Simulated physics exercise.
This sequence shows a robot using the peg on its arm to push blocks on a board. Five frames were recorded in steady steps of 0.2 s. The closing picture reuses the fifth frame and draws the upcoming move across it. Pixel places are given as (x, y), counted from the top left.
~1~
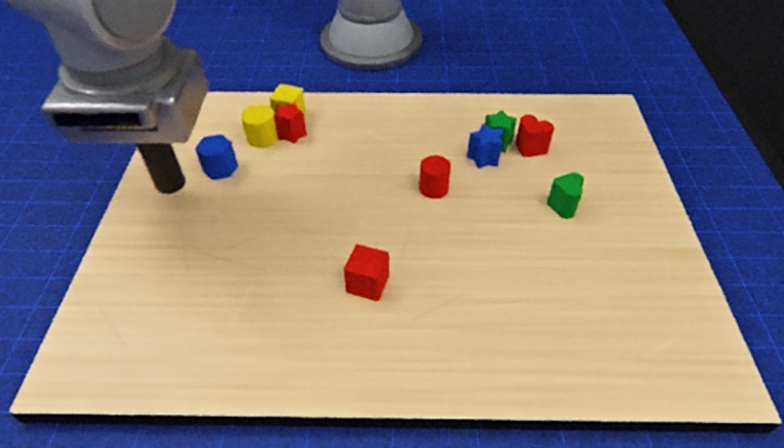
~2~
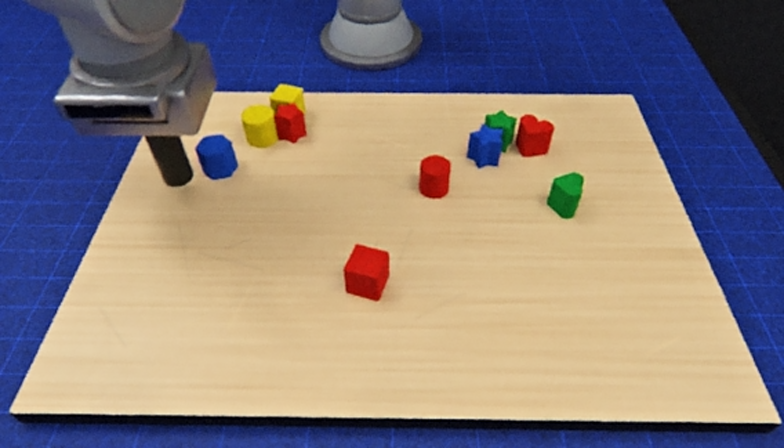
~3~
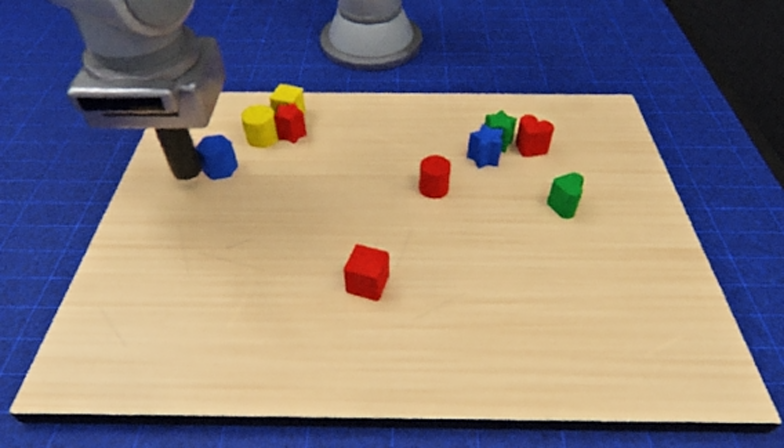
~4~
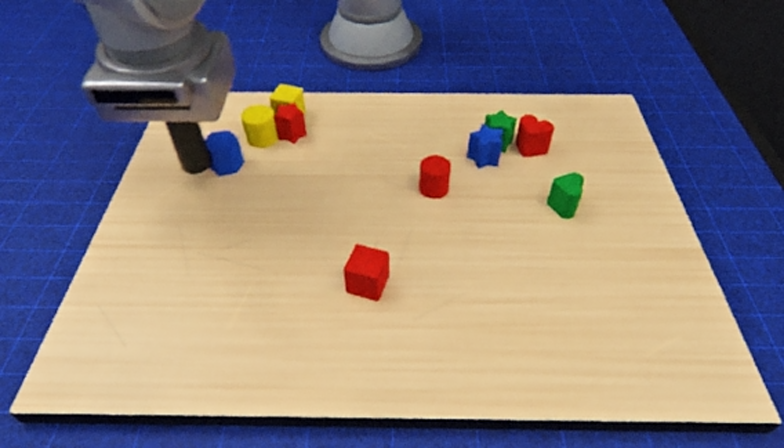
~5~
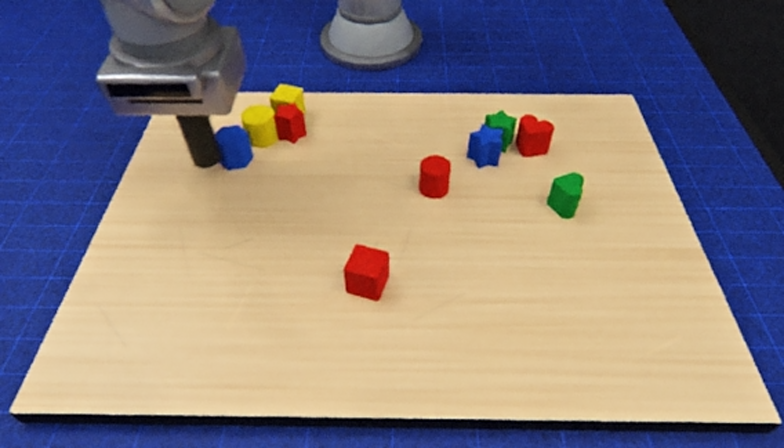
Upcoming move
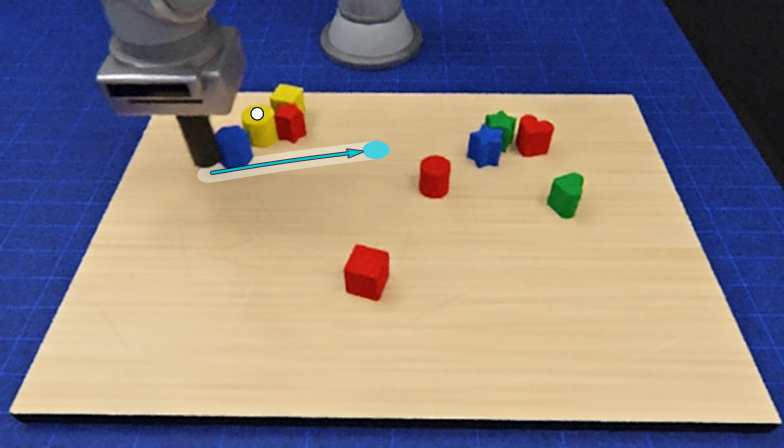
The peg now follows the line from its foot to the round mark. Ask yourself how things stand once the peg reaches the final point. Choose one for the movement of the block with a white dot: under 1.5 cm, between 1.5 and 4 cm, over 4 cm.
It goes 1.5 to 4 cm.
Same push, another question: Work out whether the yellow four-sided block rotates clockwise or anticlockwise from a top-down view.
Its rotation is clockwise.
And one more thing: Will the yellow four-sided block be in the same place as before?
I expect not.
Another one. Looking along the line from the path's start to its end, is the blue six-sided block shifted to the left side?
The answer is yes.
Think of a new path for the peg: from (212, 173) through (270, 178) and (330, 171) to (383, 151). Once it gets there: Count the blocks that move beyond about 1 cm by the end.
The way I see it, the answer is one.
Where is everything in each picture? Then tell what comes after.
The first picture shows peg's lower end at (171, 184); blue six-sided block at (213, 144); yellow cylinder at (257, 114); yellow four-sided block at (286, 93); red star-shaped block at (288, 110).
The second picture shows peg at (179, 177); blocks still.
The third picture shows peg at (188, 171); blocks still.
The fourth picture shows peg at (197, 165); blue six-sided block at (220, 140).
The fifth picture shows peg at (207, 159); blue six-sided block at (230, 135); yellow cylinder at (257, 114); yellow four-sided block at (286, 93); red star-shaped block at (288, 110).
Drawn move, in a line from (212, 173) to (376, 150); the dot is on the yellow cylinder.
What follows on the original path. One third of the way, peg at (265, 150); blue six-sided block at (270, 120), turned 70° anticlockwise; yellow cylinder at (267, 101); yellow four-sided block at (289, 87), turned 30° clockwise; red star-shaped block at (292, 108), turned 20° clockwise.
Two thirds of the way, peg at (322, 143); blue six-sided block at (279, 118), turned 105° anticlockwise; yellow cylinder at (267, 100); yellow four-sided block at (289, 87), turned 30° clockwise; red star-shaped block at (297, 104), turned 20° clockwise.
At the end, peg at (376, 136); blue six-sided block at (279, 118), turned 105° anticlockwise; yellow cylinder at (267, 100); yellow four-sided block at (289, 87), turned 30° clockwise; red star-shaped block at (297, 104), turned 20° clockwise.
